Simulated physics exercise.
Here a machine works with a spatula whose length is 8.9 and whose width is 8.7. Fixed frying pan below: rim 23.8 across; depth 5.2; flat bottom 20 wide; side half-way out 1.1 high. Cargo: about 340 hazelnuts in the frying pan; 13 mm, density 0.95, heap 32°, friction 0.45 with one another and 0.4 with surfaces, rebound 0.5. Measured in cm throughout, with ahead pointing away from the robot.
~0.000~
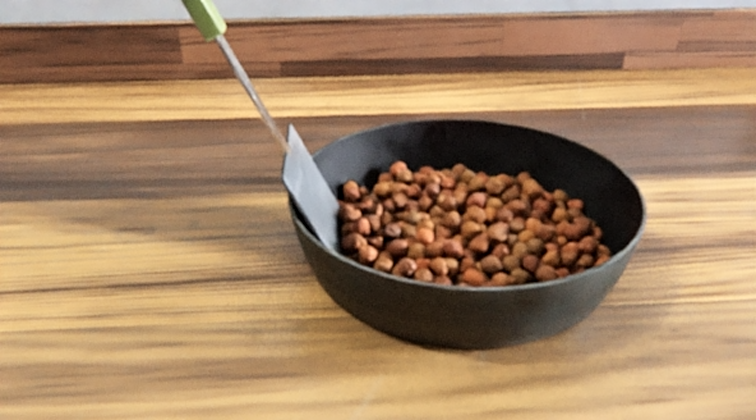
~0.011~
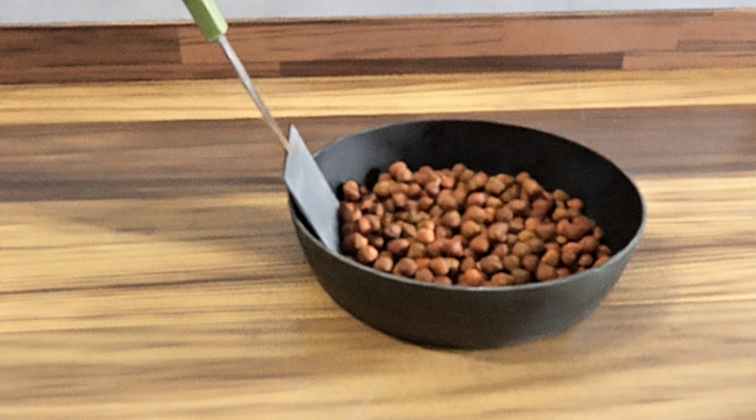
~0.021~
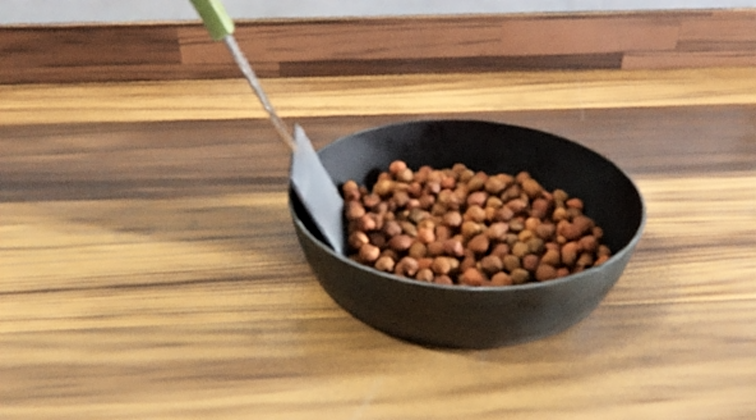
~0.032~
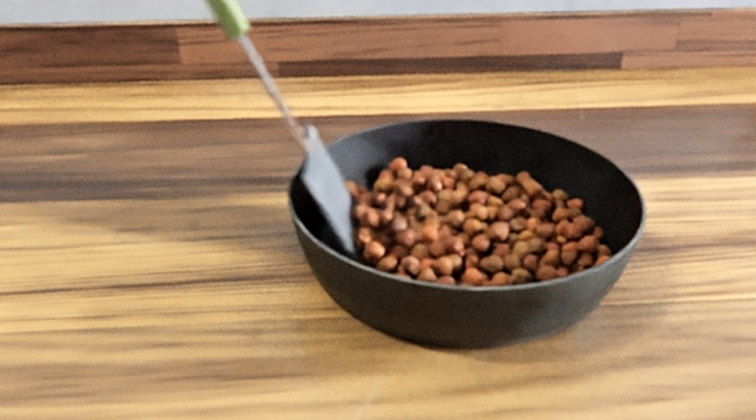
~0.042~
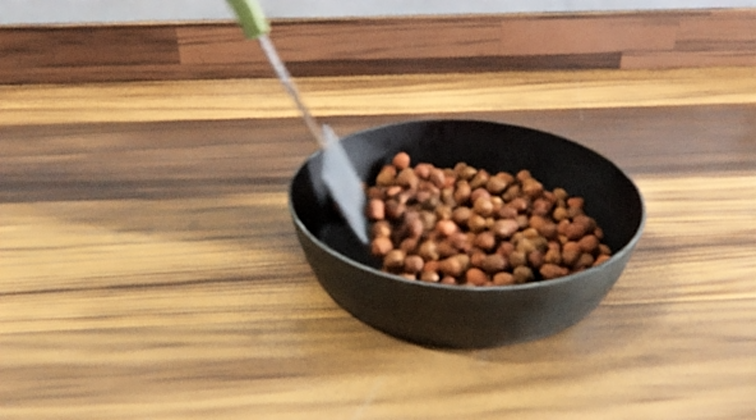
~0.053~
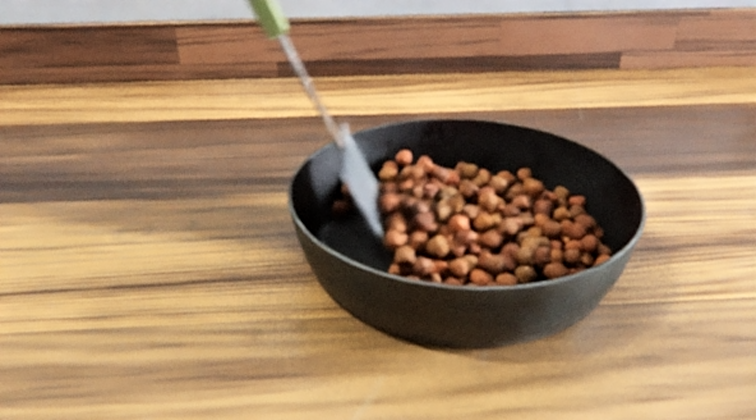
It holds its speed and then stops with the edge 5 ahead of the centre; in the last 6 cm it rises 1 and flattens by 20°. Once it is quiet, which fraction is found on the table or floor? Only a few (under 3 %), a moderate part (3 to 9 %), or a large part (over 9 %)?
A moderate part.
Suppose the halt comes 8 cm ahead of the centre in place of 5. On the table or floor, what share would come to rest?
My guess would be around 15 per cent.
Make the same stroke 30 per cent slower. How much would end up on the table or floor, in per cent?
In that case, close to 0 per cent.
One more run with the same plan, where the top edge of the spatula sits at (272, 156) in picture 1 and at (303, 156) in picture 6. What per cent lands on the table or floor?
Off the vessel, on the table or floor: Some 0 percent.
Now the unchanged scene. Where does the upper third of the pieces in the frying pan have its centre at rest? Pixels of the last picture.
Near (574, 209).
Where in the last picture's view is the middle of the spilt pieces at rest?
It ends up around (735, 226).
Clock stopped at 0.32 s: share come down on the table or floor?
Share at that moment: Roughly 4 %.
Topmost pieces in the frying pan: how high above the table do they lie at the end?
Roughly 6.0 centimetres.
By 0.08 s, sloping 64°, highest piece 6 above the table; 338 in the frying pan.
By 0.10 s, sloping 57°, highest piece 6 above the table; 338 in the frying pan.
By 0.32 s, sloping 45°, highest piece 6 above the table; 320 in the frying pan, 16 on the table or floor, 2 on the blade or in flight.
By 1.37 s, sloping 45°, highest piece 6 above the table; 320 in the frying pan, 18 on the table or floor.
Final count, 320 in the frying pan, 18 on the table or floor. That is 5 % on the table or floor.
